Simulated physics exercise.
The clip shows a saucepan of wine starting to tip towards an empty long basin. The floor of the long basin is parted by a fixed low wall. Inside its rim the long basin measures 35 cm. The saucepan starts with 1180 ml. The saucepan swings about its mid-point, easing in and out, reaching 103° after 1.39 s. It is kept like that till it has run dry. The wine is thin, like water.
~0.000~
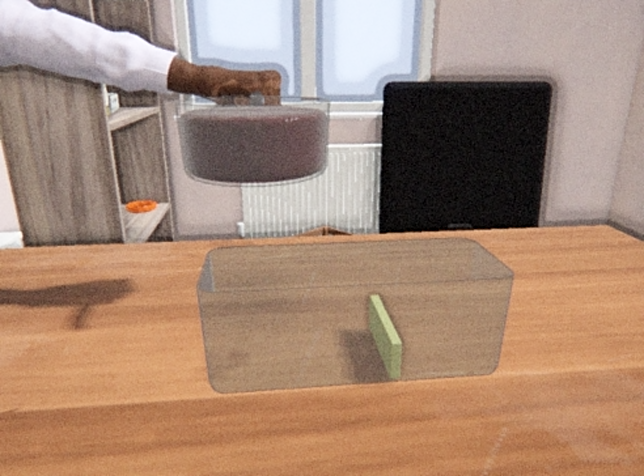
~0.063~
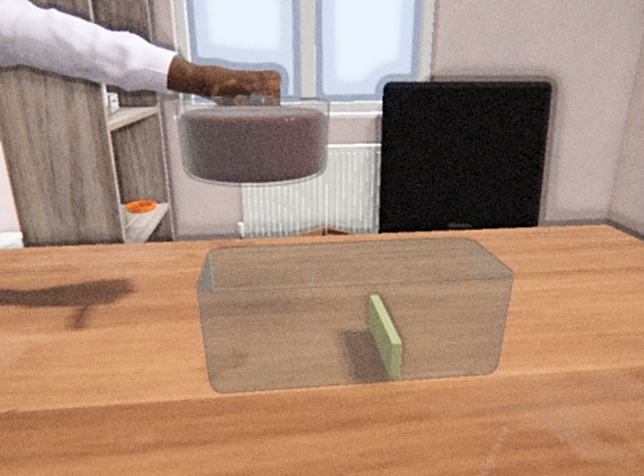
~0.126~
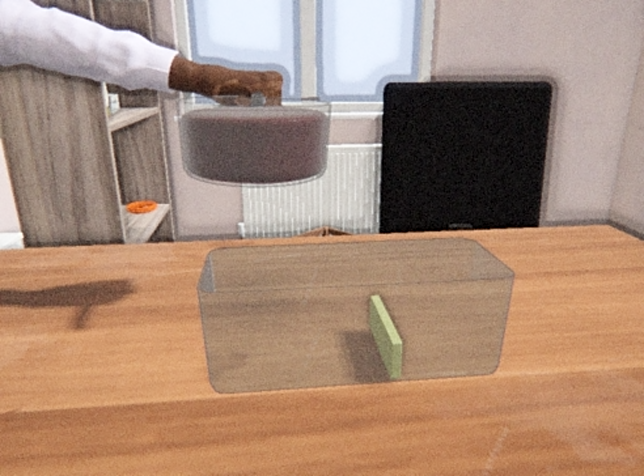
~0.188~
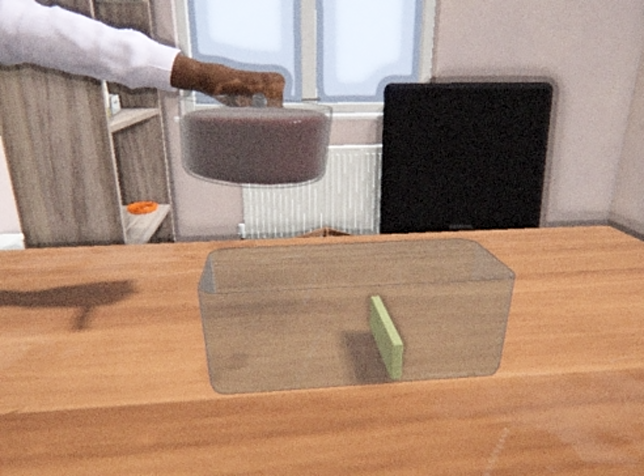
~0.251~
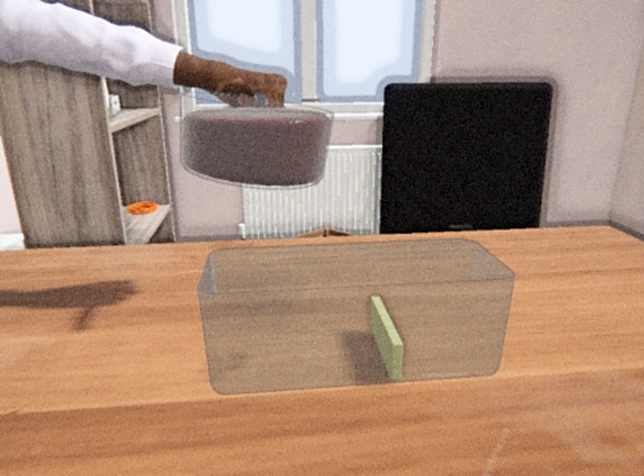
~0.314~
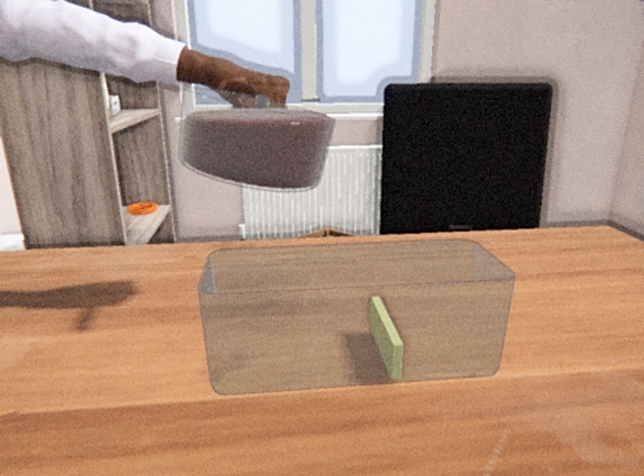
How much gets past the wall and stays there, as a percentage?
About 55 per cent.
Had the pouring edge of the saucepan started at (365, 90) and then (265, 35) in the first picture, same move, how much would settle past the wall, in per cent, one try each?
First 70, then 10 per cent.
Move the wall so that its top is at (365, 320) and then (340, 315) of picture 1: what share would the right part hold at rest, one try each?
First 65, then 85 per cent.
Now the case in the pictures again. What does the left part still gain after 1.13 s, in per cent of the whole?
Near 18 in a hundred.
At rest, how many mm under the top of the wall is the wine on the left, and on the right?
Some 30 mm on the left and 8 mm on the right.
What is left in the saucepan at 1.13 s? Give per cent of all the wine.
Near 10 in a hundred.
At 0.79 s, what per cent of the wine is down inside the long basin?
About 18 per cent.
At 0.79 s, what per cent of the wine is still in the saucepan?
Near 50 in a hundred.
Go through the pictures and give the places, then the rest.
The first picture shows tilt 0°; pouring edge (328, 102); surface from (182, 113) to (325, 112); the long basin's rim runs from (203, 270) to (493, 257); the wall's top is at (384, 318).
The second picture shows tilt 1°; pouring edge (328, 103); surface from (182, 113) to (325, 112).
The third picture shows tilt 2°; pouring edge (329, 105); surface from (182, 113) to (326, 113).
The fourth picture shows tilt 5°; pouring edge (331, 110); surface from (184, 114) to (328, 114).
The fifth picture shows tilt 8°; pouring edge (332, 114); surface from (185, 114) to (329, 116).
The sixth picture shows tilt 12°; pouring edge (334, 121); surface from (185, 116) to (332, 116).
By 0.79 s the tilt is 62° and 51 per cent is still to pour, 4 is left of the wall and 14 right of it.
By 1.13 s the tilt is 95° and 10 per cent is still to pour, 26 is left of the wall and 56 right of it.
By 1.50 s the tilt is 103° and 1 per cent is still to pour, 43 is left of the wall and 55 right of it.
By 1.89 s the tilt is 103° and 0 per cent is still to pour, 44 is left of the wall and 55 right of it.
At rest 44 per cent lies left of the wall, 55 right of it and 1 outside.
